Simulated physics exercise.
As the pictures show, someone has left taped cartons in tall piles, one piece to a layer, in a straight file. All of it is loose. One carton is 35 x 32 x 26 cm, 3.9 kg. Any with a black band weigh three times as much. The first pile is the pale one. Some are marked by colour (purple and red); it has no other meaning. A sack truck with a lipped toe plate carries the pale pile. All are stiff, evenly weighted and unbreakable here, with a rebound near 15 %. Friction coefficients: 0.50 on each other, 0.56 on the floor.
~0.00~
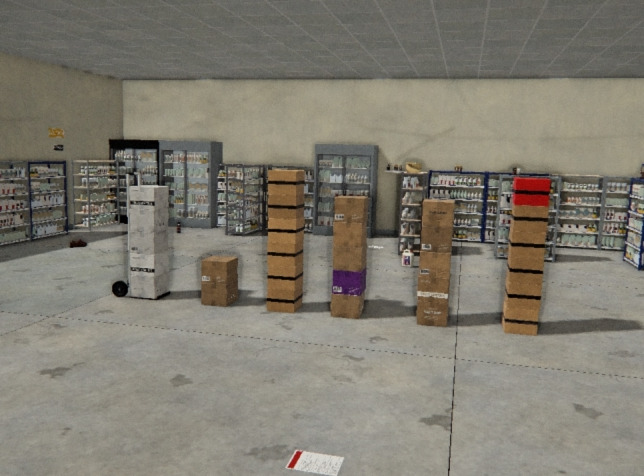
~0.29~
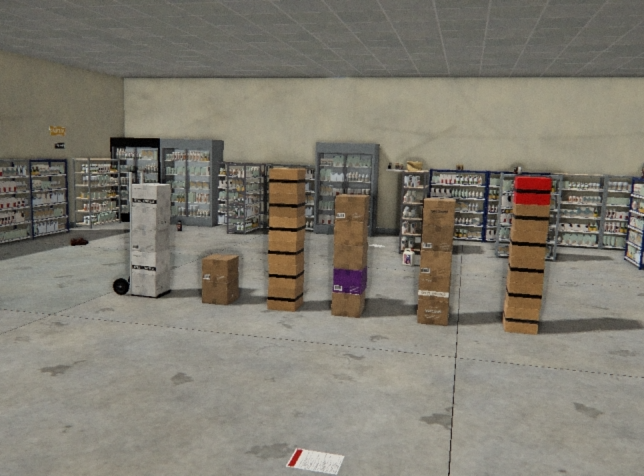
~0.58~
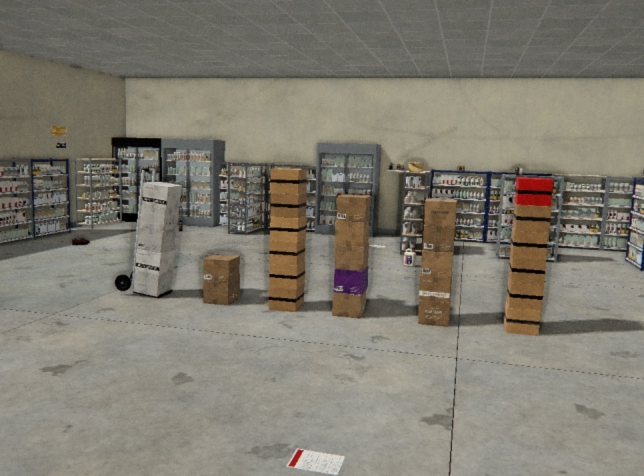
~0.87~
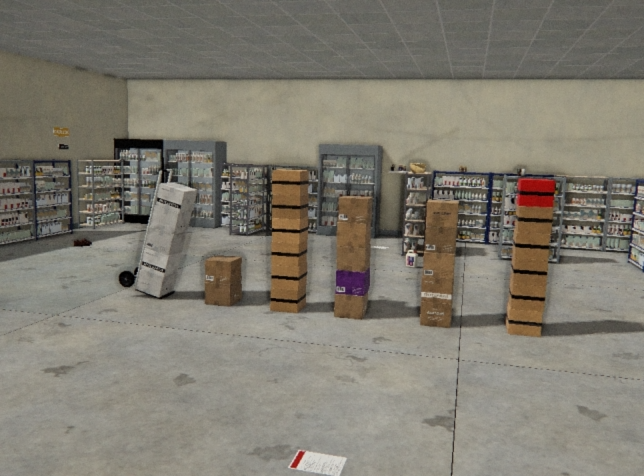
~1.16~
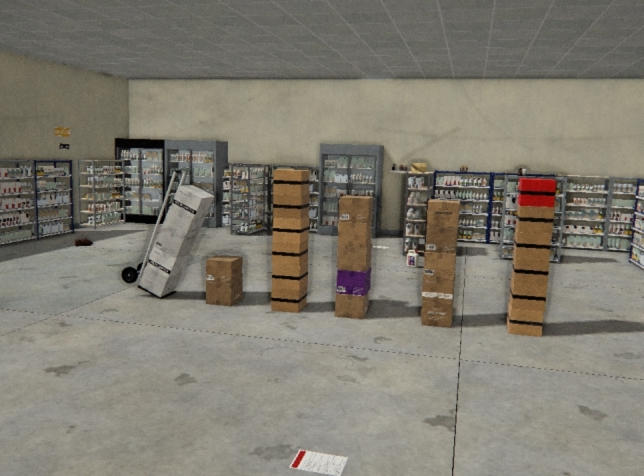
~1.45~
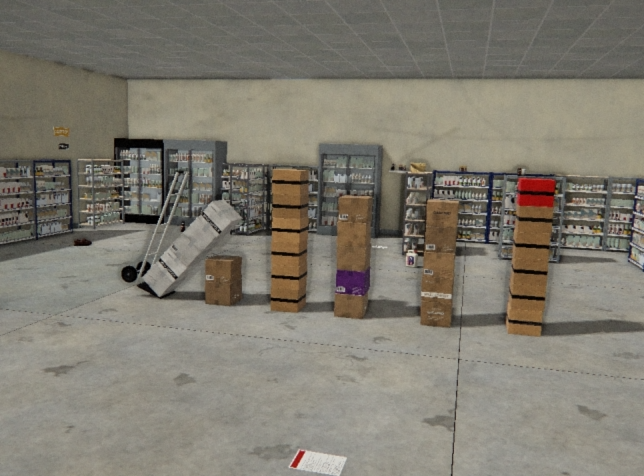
White stack on a hand truck tilting right toward a row of brown carton piles, leaning past the truck's frame above the small box.
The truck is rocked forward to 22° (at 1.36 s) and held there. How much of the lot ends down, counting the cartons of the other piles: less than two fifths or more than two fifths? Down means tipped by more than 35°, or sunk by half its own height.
The part is under two fifths.
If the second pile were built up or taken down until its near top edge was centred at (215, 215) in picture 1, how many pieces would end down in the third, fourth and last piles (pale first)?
Then third 0, fourth 0, last 0.
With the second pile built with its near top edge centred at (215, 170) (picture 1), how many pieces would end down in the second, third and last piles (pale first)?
In that case second 6, third 5, last 6.
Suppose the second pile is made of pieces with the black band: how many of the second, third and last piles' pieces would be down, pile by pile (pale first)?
Then second 0, third 0, last 0.
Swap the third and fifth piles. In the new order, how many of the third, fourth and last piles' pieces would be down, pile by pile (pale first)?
In that case third 0, fourth 0, last 0.
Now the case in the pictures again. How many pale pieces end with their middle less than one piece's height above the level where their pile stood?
3 of them.
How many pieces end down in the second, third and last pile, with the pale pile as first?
By pile: Second 0, third 0, last 0.
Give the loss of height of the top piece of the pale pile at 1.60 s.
About 40 cm.
After 1.60 s, 5 of the pale pile down; none of the 24 other cartons down.
After 1.94 s, 5 of the pale pile down; none of the 24 other cartons down, 2 disturbed.
At rest (3.0 s), 5 of the pale pile down; none of the 24 other cartons down, 1 disturbed; purple carton unmoved; red carton unmoved. That is 0 per cent. As the last picture would show them, middles, purple carton near (353, 280), red carton near (535, 192).
